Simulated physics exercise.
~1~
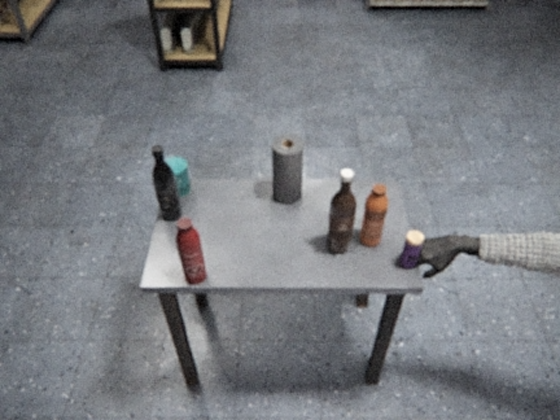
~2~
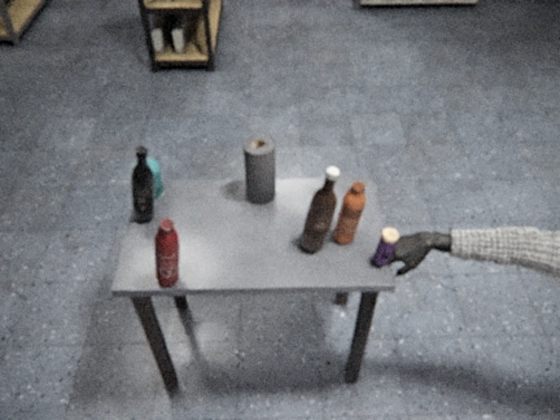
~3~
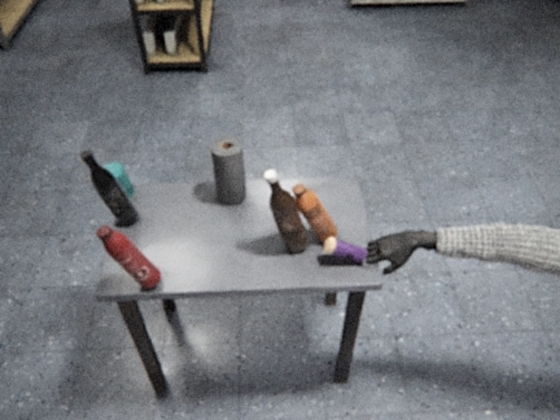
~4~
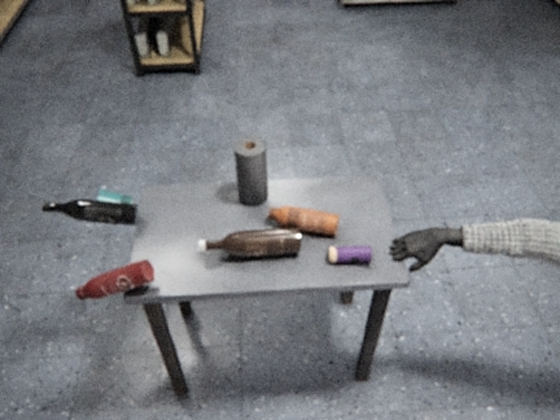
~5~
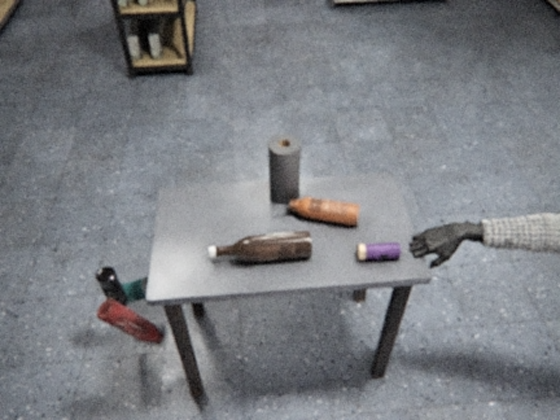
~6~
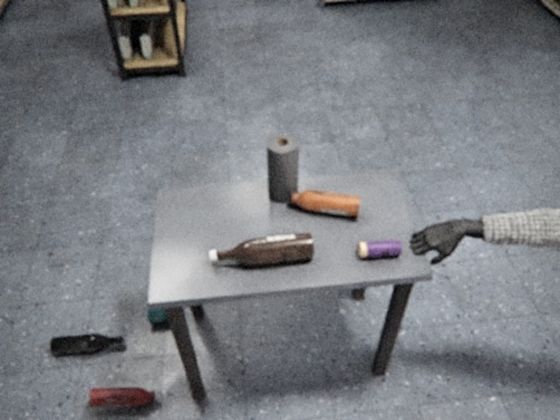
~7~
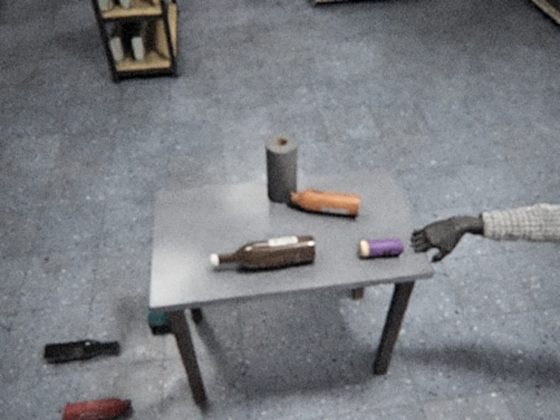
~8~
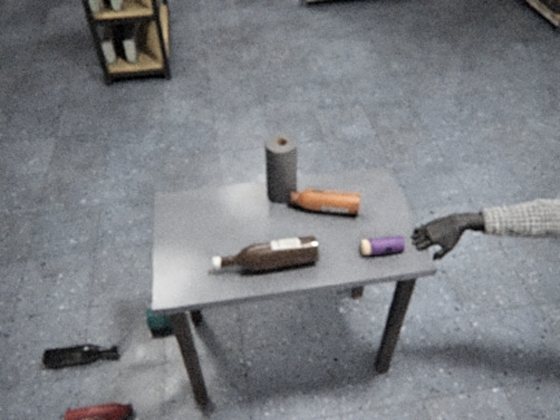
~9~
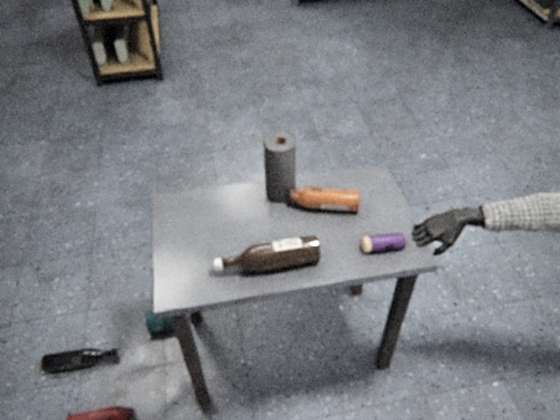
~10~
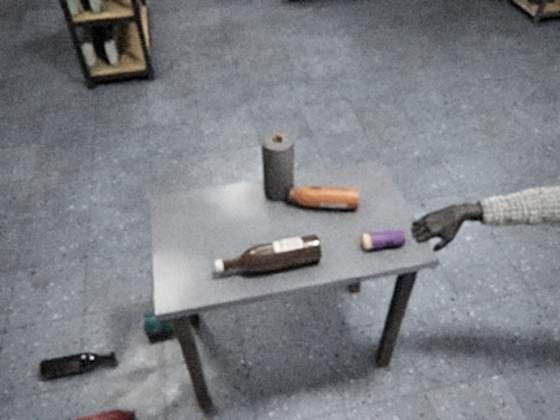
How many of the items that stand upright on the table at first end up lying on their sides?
Six of them end up on their sides, three on the table and three on the floor. Only the grey roll stays standing.
